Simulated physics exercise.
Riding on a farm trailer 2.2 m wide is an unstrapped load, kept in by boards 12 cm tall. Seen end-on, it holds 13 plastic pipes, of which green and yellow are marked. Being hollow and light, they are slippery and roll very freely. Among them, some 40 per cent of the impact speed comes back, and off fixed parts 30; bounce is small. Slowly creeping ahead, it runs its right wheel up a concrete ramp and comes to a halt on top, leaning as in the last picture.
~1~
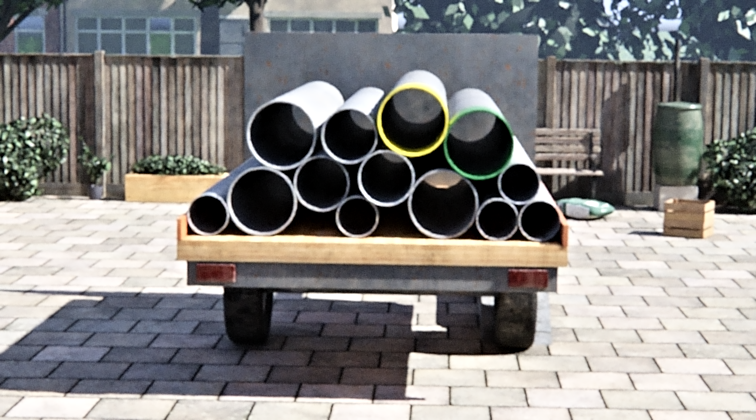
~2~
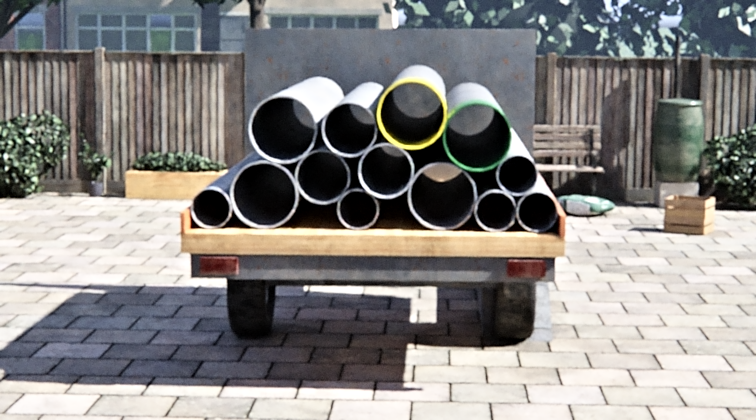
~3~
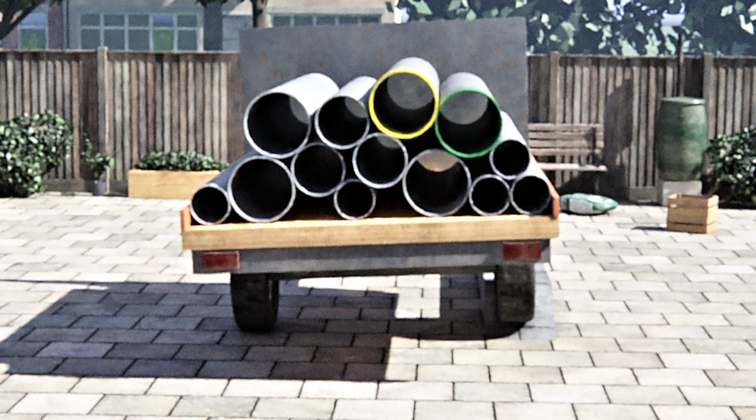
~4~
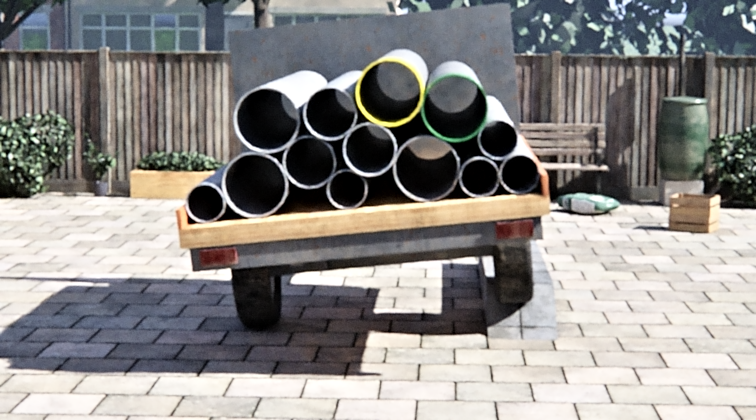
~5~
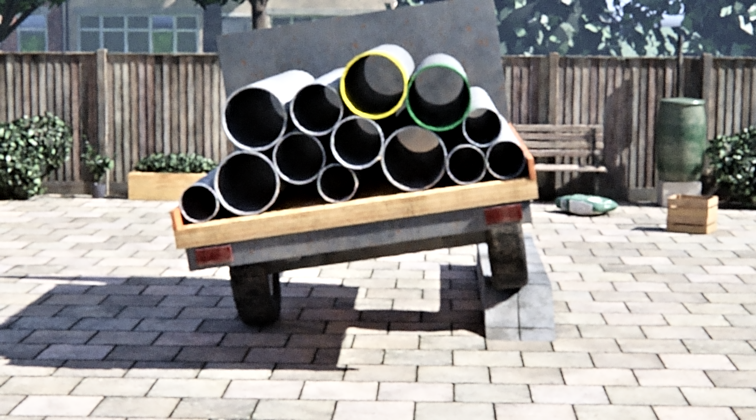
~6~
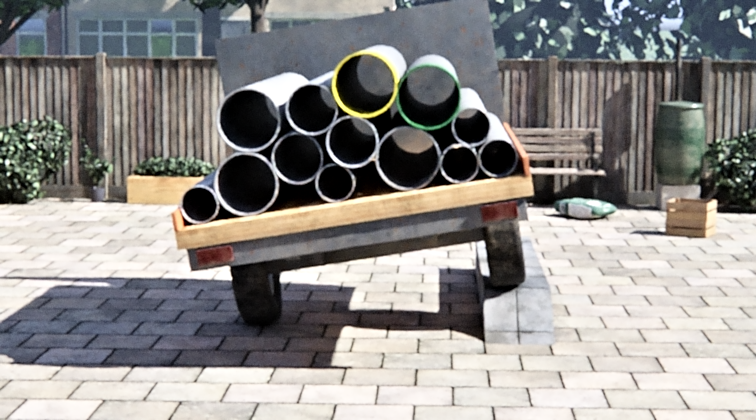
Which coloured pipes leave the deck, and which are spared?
Lab note - green pipe retained, yellow retained.
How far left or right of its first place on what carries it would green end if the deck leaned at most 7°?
I'd say close to 0 cm off to the left.
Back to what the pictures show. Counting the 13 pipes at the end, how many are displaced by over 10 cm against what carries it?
The tally comes to 1.
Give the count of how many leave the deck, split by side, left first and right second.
1 left, 0 right.
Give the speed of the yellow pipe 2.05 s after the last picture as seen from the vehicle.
About 0.0 m/s.
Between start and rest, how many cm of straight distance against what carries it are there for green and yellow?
Green: 0; yellow: 0.
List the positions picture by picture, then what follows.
Green (479, 145), yellow (413, 121); 6 of the 13 make up the bottom layer, in the first frame.
Green (477, 137), yellow (412, 115); the deck is level, in the second frame.
Green (469, 124), yellow (403, 104); the deck slopes 3° down to the left, in the third frame.
Green (455, 109), yellow (389, 93); the deck slopes 6° down to the left, in the fourth frame.
Green (439, 98), yellow (373, 86); the deck slopes 9° down to the left, in the fifth frame.
Green (429, 97), yellow (364, 85); the deck slopes 10° down to the left, in the sixth frame.
Then, 2.1 s past the sixth picture, green is up on others, 50 cm from the right edge; yellow is up on others, 90 cm from the right edge; 1 off so far.
Finally (4.9 s after the last picture), green is up on others, 50 cm from the right edge; yellow is up on others, 90 cm from the right edge; 1 off so far.
